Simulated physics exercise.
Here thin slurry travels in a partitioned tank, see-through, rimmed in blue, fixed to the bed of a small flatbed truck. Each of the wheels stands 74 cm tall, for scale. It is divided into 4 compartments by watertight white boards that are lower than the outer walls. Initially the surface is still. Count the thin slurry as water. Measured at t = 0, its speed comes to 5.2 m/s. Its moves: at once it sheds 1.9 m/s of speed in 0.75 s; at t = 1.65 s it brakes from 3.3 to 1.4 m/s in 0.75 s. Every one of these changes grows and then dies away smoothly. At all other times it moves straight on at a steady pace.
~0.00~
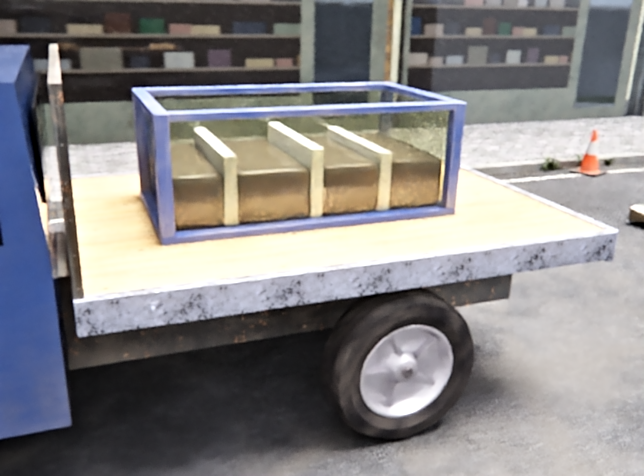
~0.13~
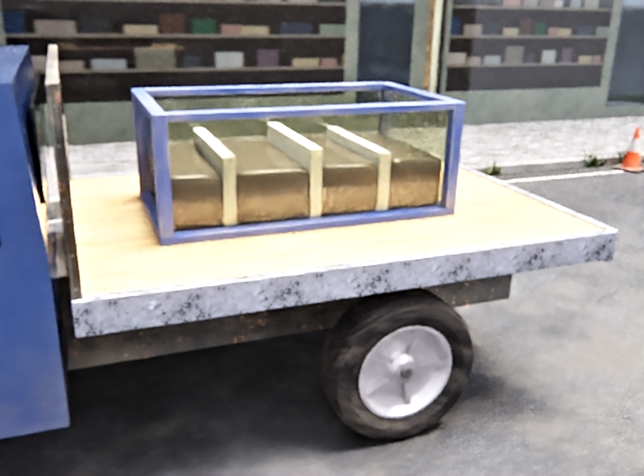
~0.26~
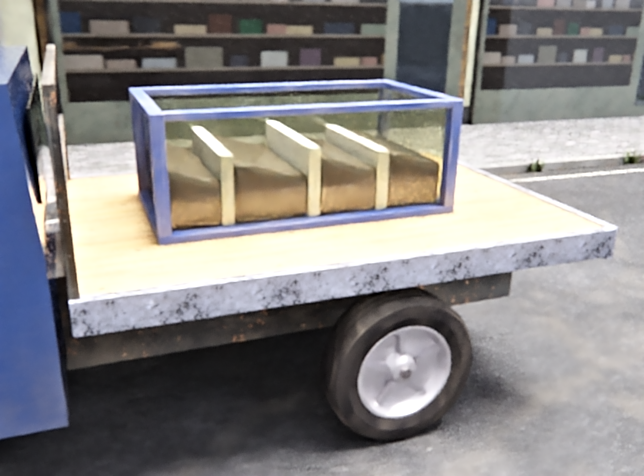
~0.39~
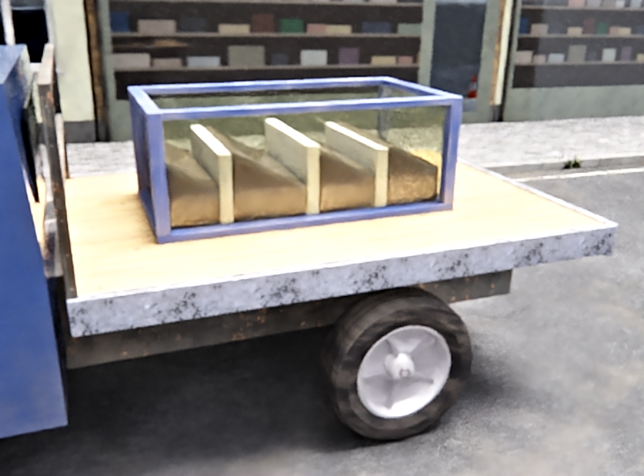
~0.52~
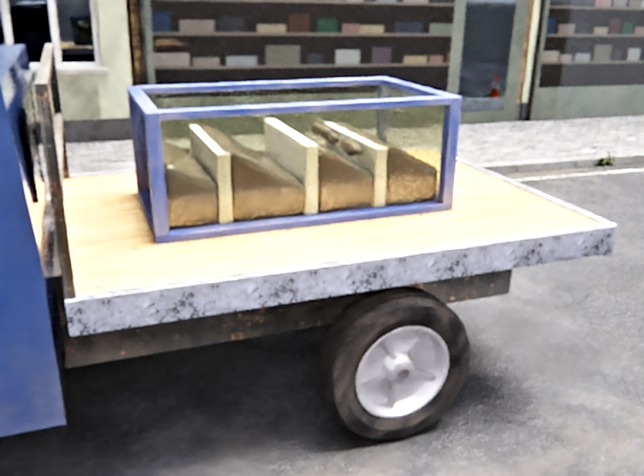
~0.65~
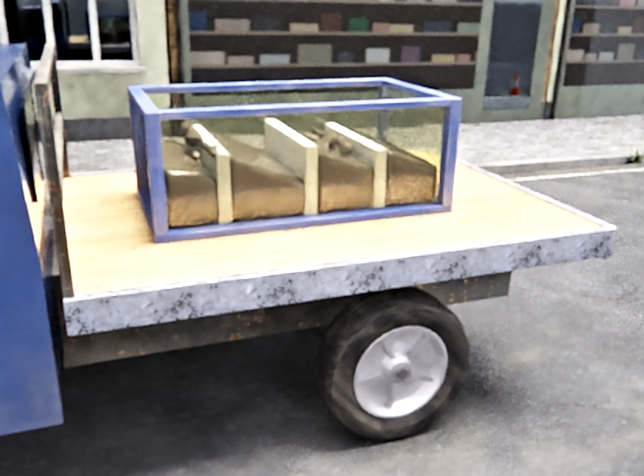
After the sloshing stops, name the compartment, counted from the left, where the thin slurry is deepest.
The thin slurry is deepest in the first compartment.
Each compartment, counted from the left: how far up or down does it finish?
In cm: 3 up, 2 down, 2 up, 2 down.
Then, 1.25 s in, left to right it is 26, 24, 26, 24 cm deep.
Then, 2.05 s in, left to right it is 26, 24, 26, 24 cm deep.
Then, 2.95 s in, left to right it is 29, 24, 27, 23 cm deep.
Then, 5.39 s in, left to right it is 29, 24, 27, 23 cm deep.
